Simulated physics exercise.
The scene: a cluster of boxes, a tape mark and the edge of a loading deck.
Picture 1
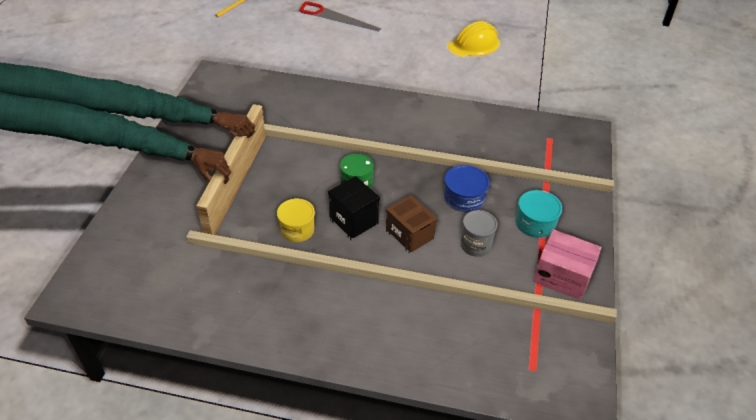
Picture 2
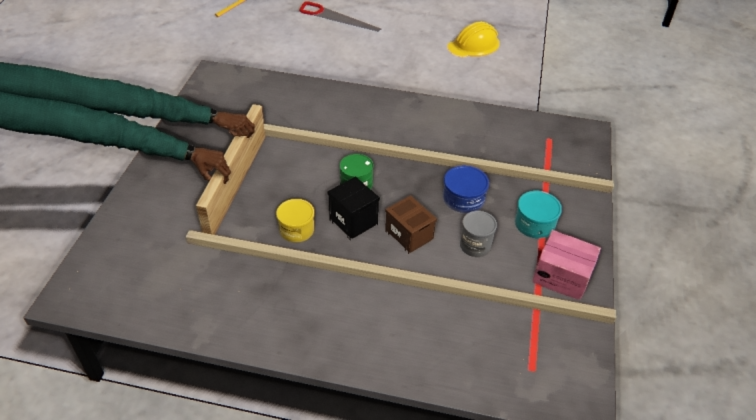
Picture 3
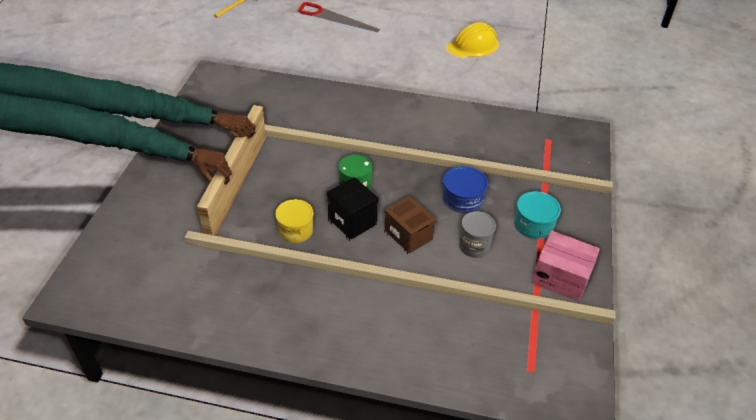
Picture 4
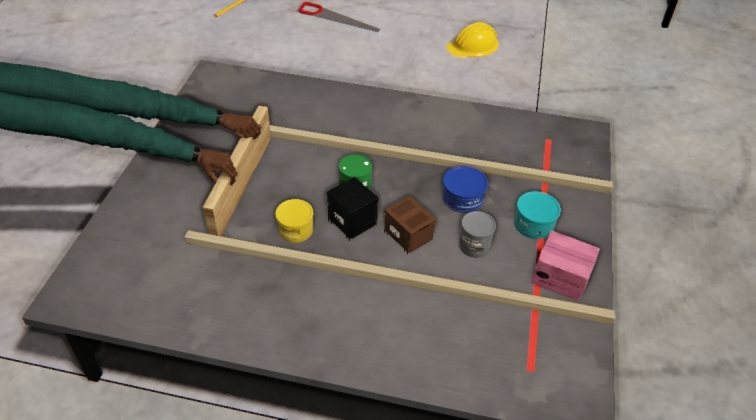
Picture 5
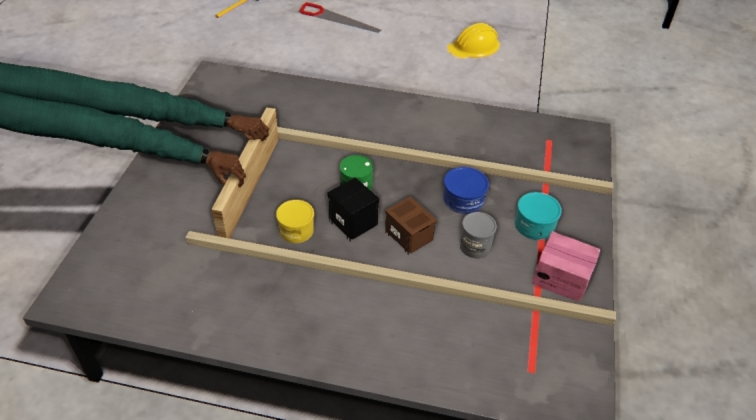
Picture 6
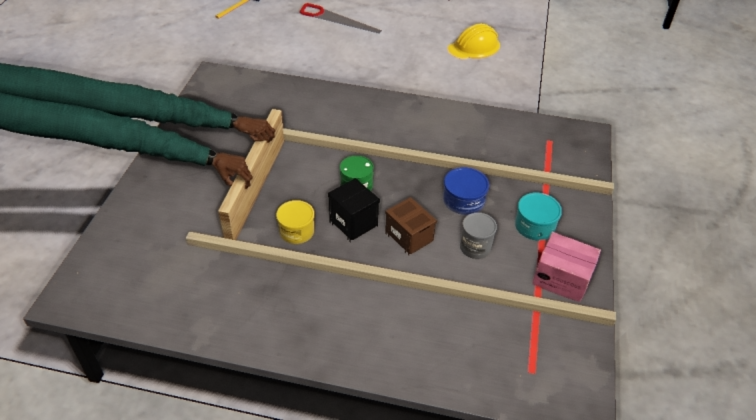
Wooden plank edging slightly right under two hands on a grey table, while the boxes and pails ahead of it stay still.
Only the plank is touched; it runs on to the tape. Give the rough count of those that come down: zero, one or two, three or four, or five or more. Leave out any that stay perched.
The number that fall off is one or two.
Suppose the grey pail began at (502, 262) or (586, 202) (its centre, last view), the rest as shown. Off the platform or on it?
Place by place, it remains up; drops off.
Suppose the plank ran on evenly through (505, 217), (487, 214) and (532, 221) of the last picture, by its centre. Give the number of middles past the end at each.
In that order 0, 0 and 1.
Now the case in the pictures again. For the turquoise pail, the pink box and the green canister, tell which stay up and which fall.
The turquoise pail falls, the pink box falls, the green canister is kept.
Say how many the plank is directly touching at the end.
The number is 3.
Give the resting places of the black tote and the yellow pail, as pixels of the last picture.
About (565, 233), and the other about (560, 280).
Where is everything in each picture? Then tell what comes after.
The first picture shows pink box (567, 264); turquoise pail (538, 214); grey pail (478, 234); plank (234, 168); tape (543, 237).
The second picture shows turquoise pail (537, 215); yellow pail (296, 221).
The third picture shows grey pail (477, 235); plank (235, 169).
The fourth picture shows pink box (565, 266); green canister (356, 175).
The fifth picture shows turquoise pail (537, 216); blue pail (465, 191).
The sixth picture shows pink box (566, 267); turquoise pail (537, 217); grey pail (478, 236); plank (254, 173); tape (542, 239).
Soon after, none off yet; pink box at rest near (566, 267); turquoise pail at rest near (537, 217); grey pail at rest near (478, 236).
After that, none off yet; pink box at rest near (566, 267); turquoise pail at rest near (539, 217); grey pail displaced about its own width near (517, 236).
In the end, the number that fall off is one or two; gone, turquoise pail and pink box.
